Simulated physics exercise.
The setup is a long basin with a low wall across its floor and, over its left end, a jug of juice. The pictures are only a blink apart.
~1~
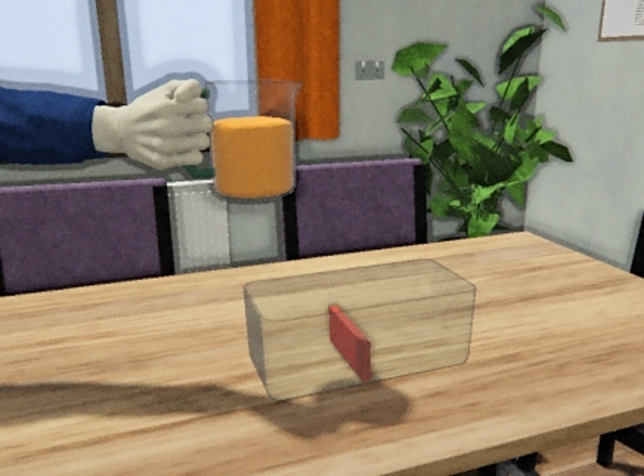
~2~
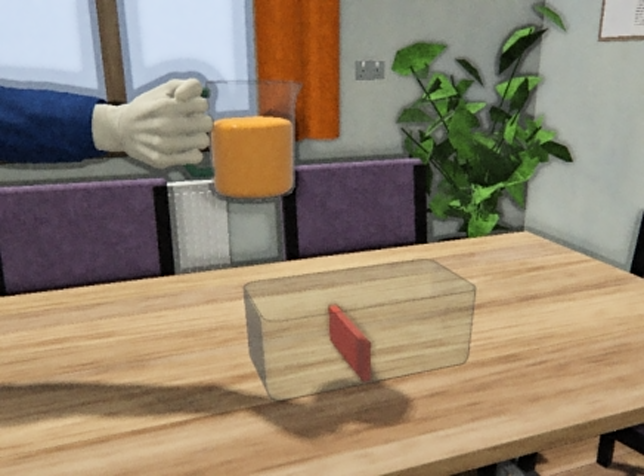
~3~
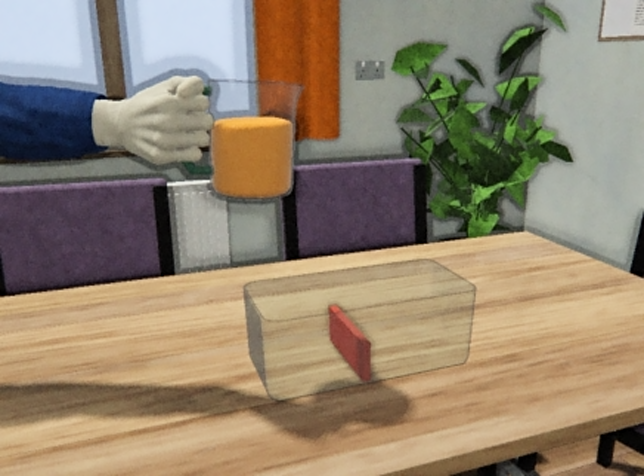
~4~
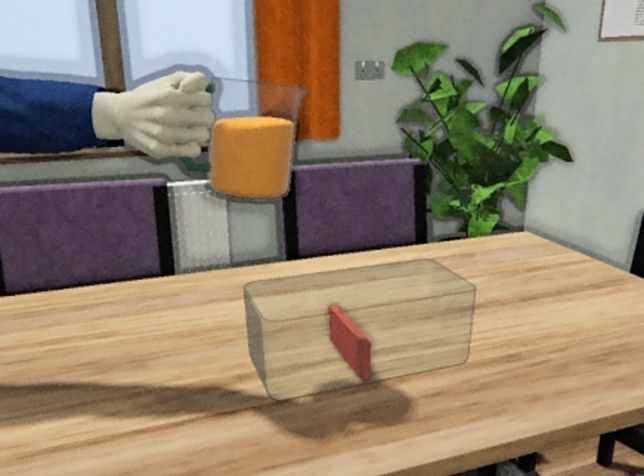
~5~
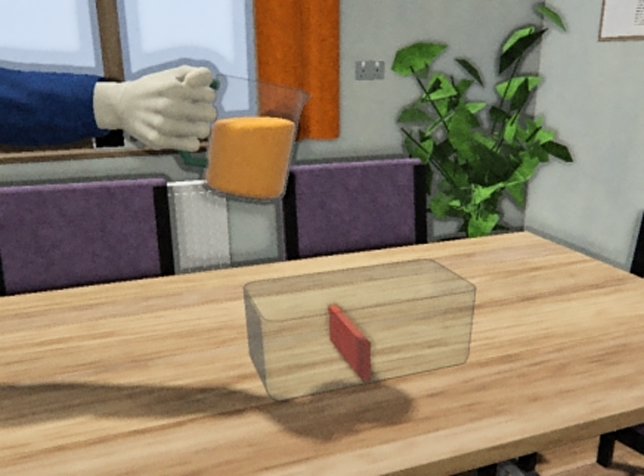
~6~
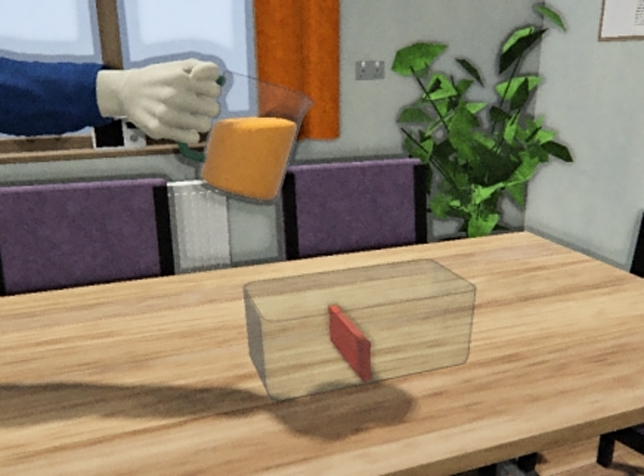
A pale, mannequin-like hand in a dark blue sleeve reaches in from the left, holding a clear jug of orange juice above a light wooden table, seen from slightly above. On the table sits a long see-through basin with a low red wall inside, with purple chairs, an orange curtain and a green plant behind. The hand slowly tilts the jug a little to the right, while the view stays still.
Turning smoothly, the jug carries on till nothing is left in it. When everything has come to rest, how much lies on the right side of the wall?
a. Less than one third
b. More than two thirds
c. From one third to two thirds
b, more than two thirds.
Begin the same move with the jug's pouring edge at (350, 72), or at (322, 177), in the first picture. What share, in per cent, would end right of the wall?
It works out to around 90 % and then around 80 %.
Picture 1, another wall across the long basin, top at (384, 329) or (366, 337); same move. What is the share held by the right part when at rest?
10 per cent, then 60 per cent, roughly.
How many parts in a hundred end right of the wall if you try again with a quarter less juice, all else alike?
Estimate: Close to 85 per cent.
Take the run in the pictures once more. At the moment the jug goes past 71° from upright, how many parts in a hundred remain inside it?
Roughly 90 percent.
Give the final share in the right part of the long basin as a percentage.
That share comes out near 90 percent.
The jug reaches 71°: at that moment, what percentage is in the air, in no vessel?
About 10 %.
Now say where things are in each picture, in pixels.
It leans 0°; its right rim is at (301, 82); the juice meets the walls at (211, 124) and (289, 120); the long basin's rim runs from (253, 303) to (453, 274); the wall's top is at (349, 324), in the first frame.
It leans 1°; its right rim is at (301, 83); the juice meets the walls at (211, 124) and (289, 120), in the second frame.
It leans 3°; its right rim is at (303, 85); the juice meets the walls at (211, 124) and (290, 121), in the third frame.
It leans 7°; its right rim is at (306, 89); the juice meets the walls at (212, 124) and (290, 121), in the fourth frame.
It leans 12°; its right rim is at (310, 94); the juice meets the walls at (212, 125) and (292, 122), in the fifth frame.
It leans 18°; its right rim is at (314, 101); the juice meets the walls at (211, 130) and (294, 122), in the sixth frame.
A moment on, the jug is tipped part way and 91 per cent is still to pour, 0 is left of the wall and 0 right of it.
Next, the jug is tipped right over and 32 per cent is still to pour, 0 is left of the wall and 37 right of it.
Then the jug is tipped right over and 1 per cent is still to pour, 5 is left of the wall and 86 right of it.
Later the jug is tipped right over and 0 per cent is still to pour, 7 is left of the wall and 90 right of it.
At rest 7 per cent lies left of the wall, 90 right of it and 3 outside.
